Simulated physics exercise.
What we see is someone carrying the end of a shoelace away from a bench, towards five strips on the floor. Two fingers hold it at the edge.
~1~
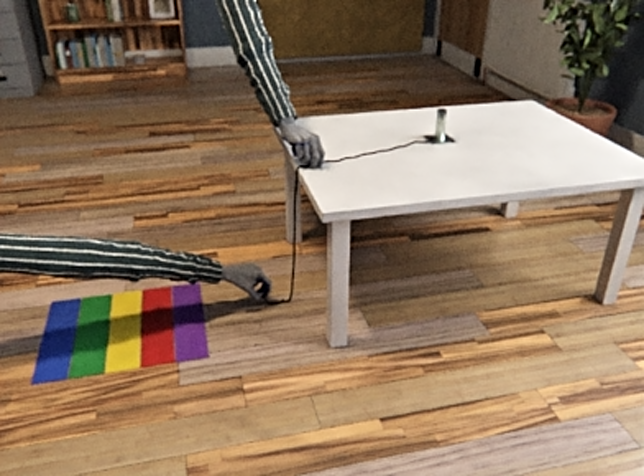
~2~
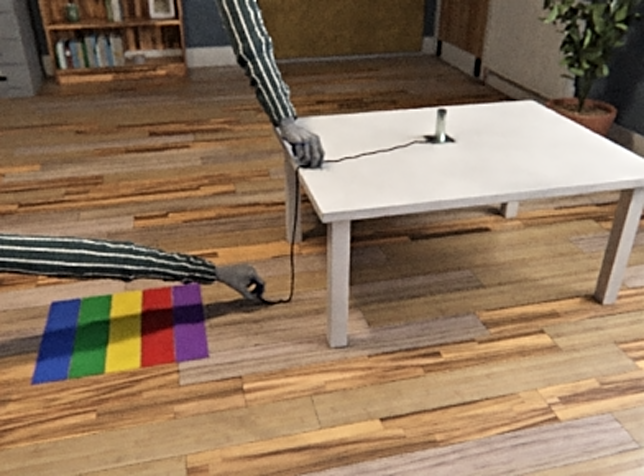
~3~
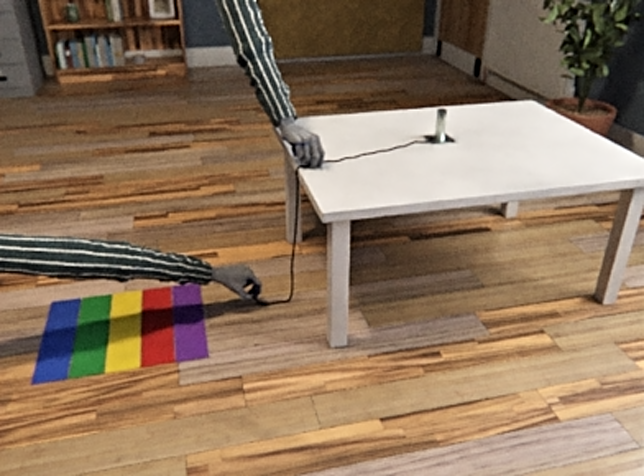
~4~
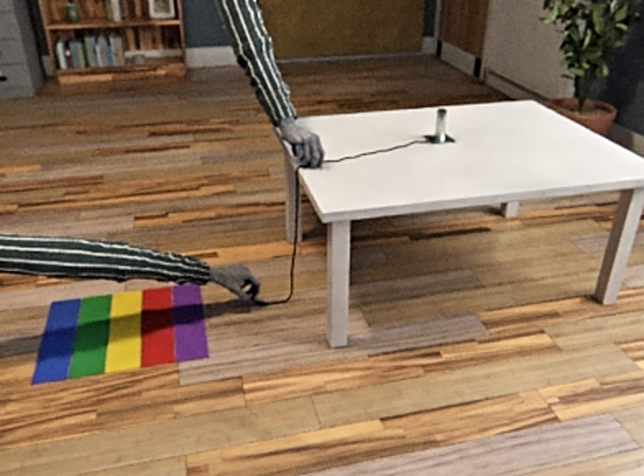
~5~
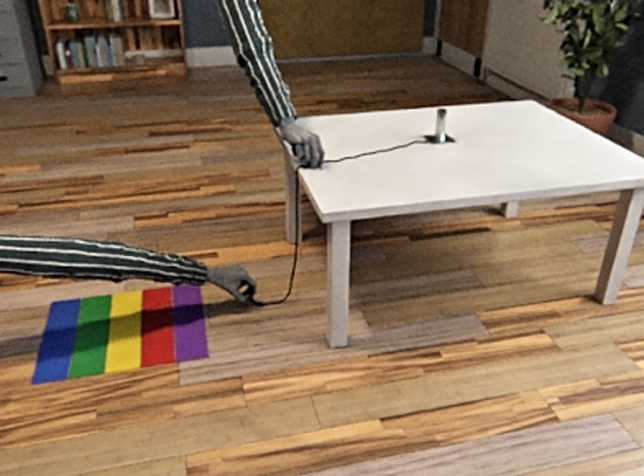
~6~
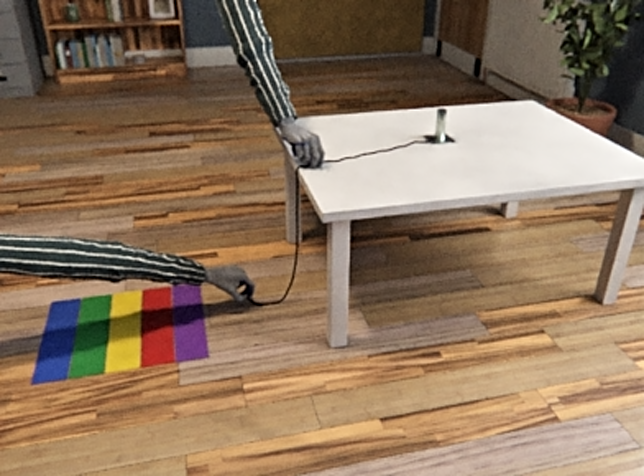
We see one hand pinning a dark cord at the edge of a white table while another, low over the floor, draws its end slightly left, toward the purple side of five coloured strips.
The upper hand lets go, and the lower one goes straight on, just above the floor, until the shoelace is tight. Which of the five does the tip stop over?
The end stops over the red strip.
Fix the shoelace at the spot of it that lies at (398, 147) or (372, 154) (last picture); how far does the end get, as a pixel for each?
About (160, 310) and (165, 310).
Early on, end near (207, 303); short of the strips.
Midway, end near (175, 307); over purple.
At the end of the slack, end near (156, 310); over red. It gets as far as the red strip.
